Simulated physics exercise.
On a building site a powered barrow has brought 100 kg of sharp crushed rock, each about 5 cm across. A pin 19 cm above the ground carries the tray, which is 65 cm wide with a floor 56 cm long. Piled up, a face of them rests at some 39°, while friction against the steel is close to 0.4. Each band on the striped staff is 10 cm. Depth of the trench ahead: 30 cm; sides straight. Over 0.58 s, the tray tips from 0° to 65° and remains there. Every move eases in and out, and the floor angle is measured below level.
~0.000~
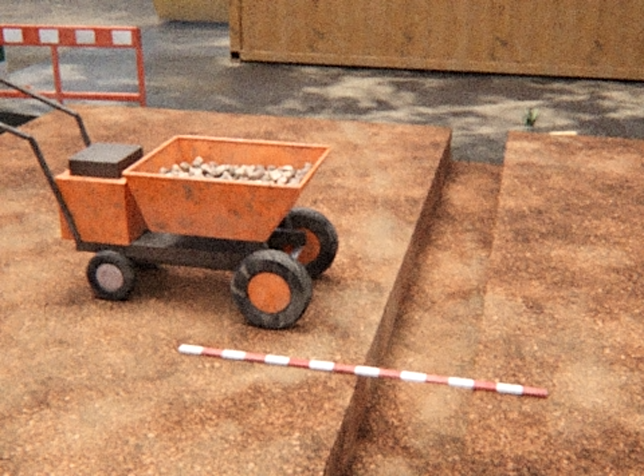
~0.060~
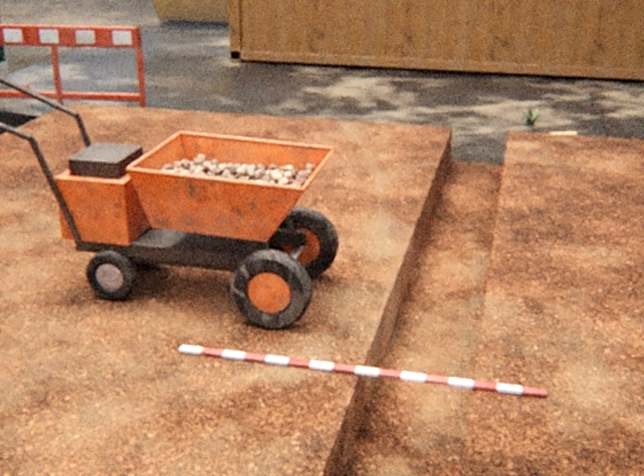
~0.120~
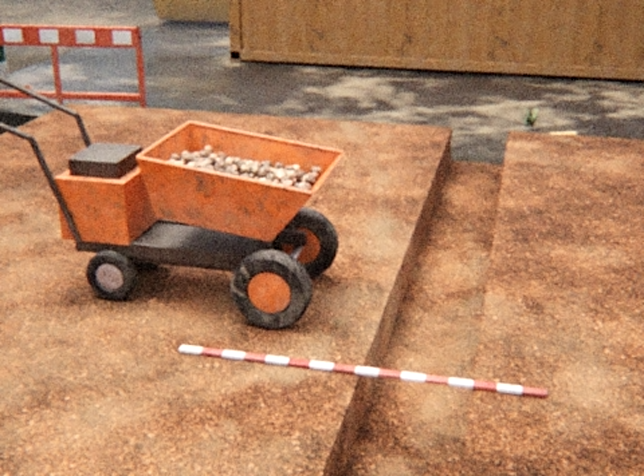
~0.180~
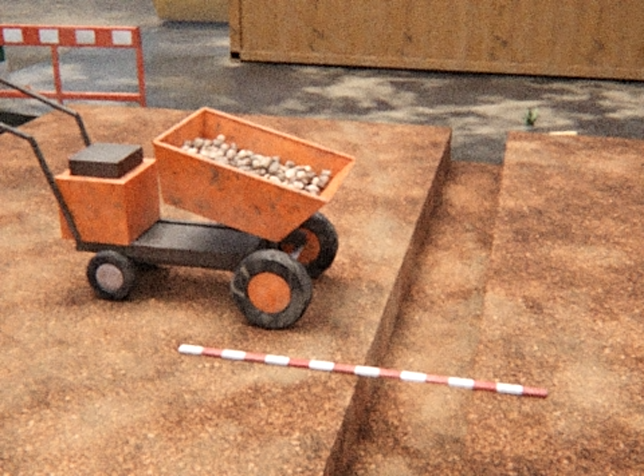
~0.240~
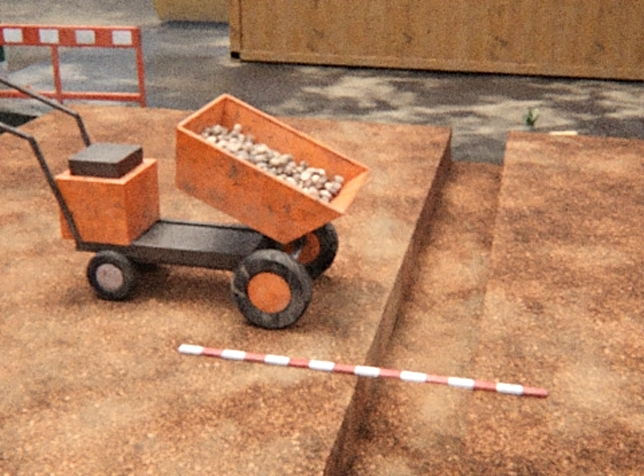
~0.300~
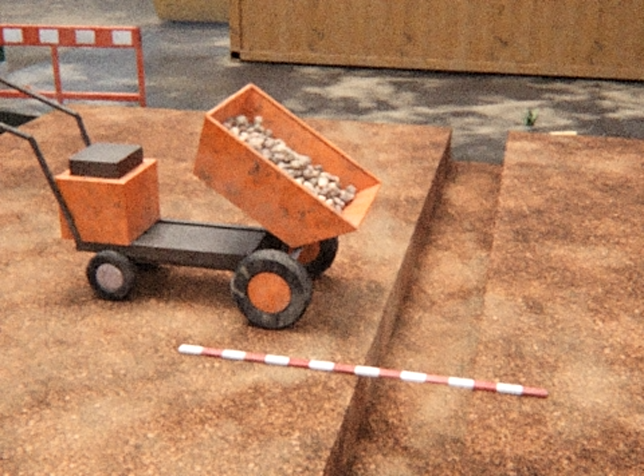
An orange barrow's tray of crushed rock tilts steadily down to the right beside a trench.
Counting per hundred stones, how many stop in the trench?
Some 53.
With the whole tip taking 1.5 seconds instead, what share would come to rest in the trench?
With that timing, about 25 per cent.
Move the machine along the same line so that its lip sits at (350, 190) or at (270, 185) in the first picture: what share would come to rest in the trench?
About 20 per cent from the first spot, about 55 from the second.
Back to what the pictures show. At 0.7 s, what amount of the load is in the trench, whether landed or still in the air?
Roughly 5% by that time.
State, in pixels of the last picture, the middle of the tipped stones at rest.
Somewhere around (450, 364) in the last picture.
After 0.4 s the floor is at 54°; 100 % in the tray; the foremost stones are at (364, 234).
After 0.7 s the floor is at 65°; 95 % in the tray, 5 % in the trench; the foremost stones are at (433, 282).
After 1.0 s the floor is at 65°; 55 % in the tray, 41 % in the trench, 4 % past the trench; the foremost stones are at (543, 331).
After 3.0 s the floor is at 65°; 43 % in the tray, 53 % in the trench, 4 % past the trench; the foremost stones are at (596, 329).
